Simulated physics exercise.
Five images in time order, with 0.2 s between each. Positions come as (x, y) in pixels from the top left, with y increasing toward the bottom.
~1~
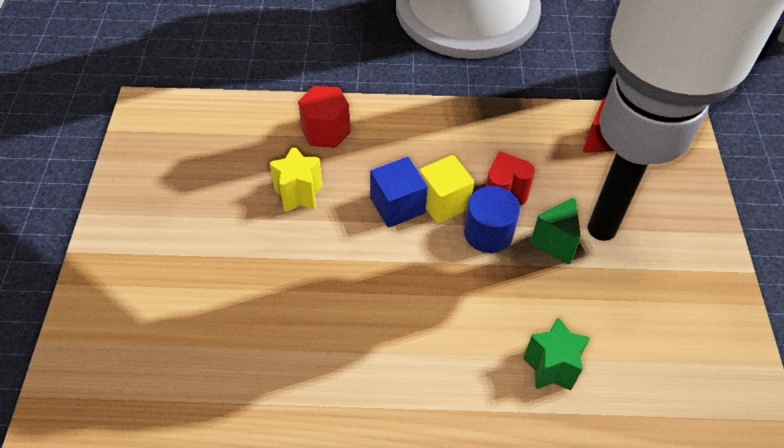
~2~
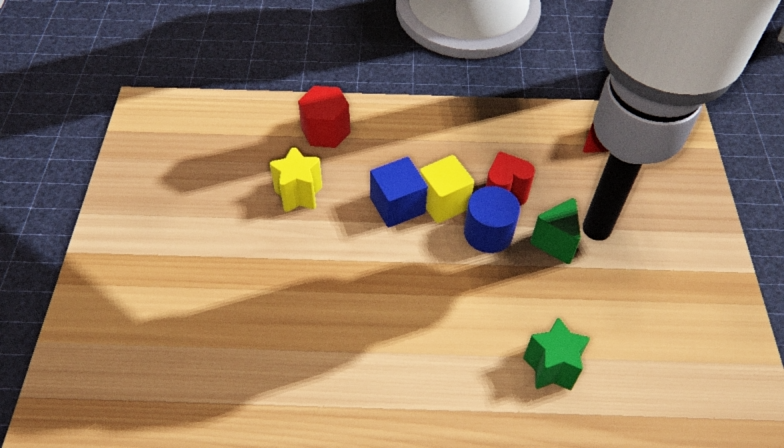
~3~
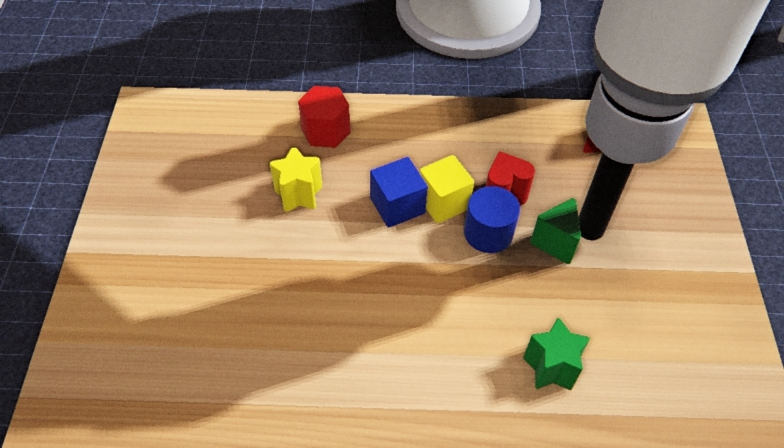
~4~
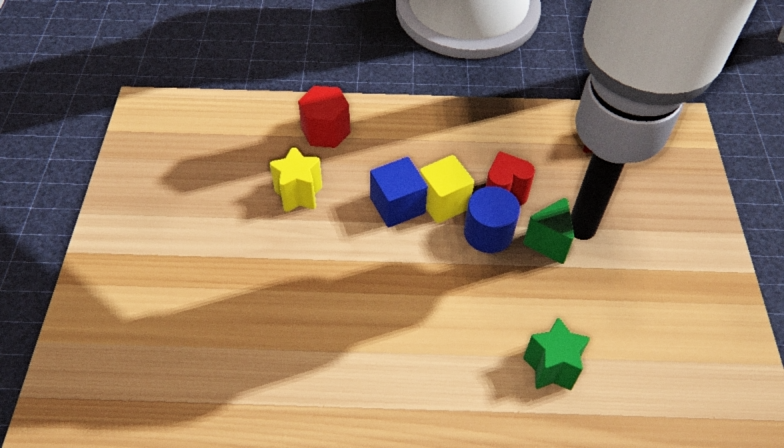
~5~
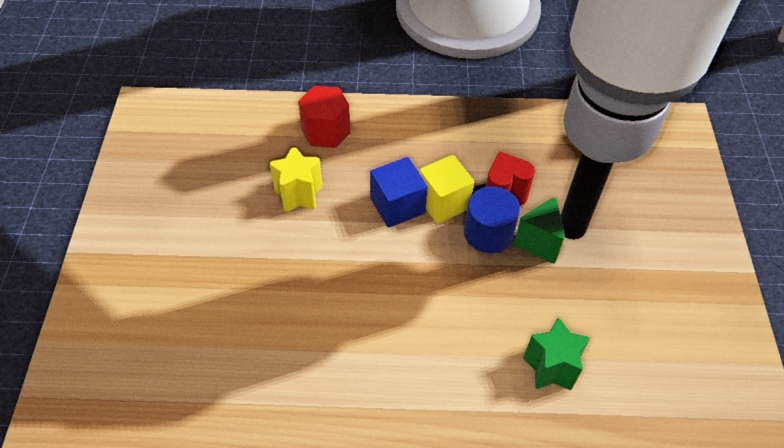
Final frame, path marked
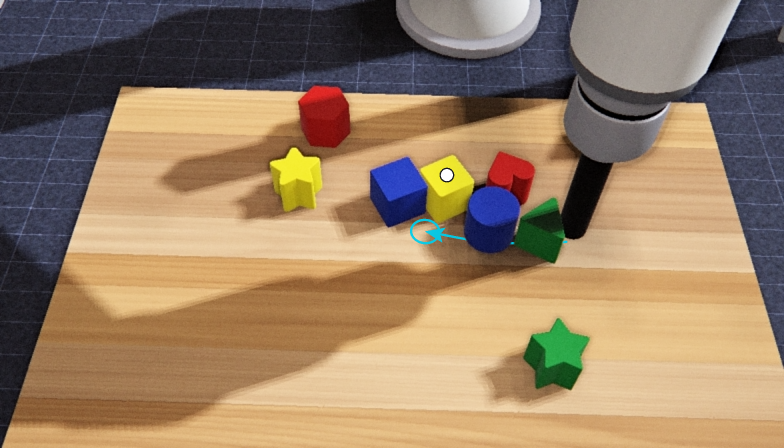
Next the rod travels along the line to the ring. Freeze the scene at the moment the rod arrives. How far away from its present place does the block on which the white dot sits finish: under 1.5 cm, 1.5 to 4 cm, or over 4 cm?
Travels under 1.5 cm.
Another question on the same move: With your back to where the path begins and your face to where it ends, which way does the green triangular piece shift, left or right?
Slides left.
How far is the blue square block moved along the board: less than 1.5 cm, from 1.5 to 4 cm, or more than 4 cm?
The best fit is 1.5 to 4 cm.
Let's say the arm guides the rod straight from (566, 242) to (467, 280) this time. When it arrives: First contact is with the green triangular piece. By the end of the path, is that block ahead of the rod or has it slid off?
It is still ahead of the rod.
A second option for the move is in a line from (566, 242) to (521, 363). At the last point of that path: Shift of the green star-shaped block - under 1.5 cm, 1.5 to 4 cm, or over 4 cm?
That block covers short of 1.5 cm.
The drawn path runs from (566, 242) through (519, 243) and (472, 240) to (425, 231); the dot is on the yellow square block.
The first path, step by step. One third of the way, rod (522, 230); blue circle (471, 207); green triangular piece (504, 232), turned 25° anticlockwise.
Two thirds of the way, rod (473, 226); yellow square block (442, 169), turned 20° clockwise; blue circle (435, 208); green triangular piece (481, 245), turned 55° anticlockwise.
At the end, rod (426, 218); blue square block (374, 165), turned 20° clockwise; yellow square block (441, 169), turned 20° clockwise; blue circle (387, 202); green triangular piece (480, 244), turned 60° anticlockwise.
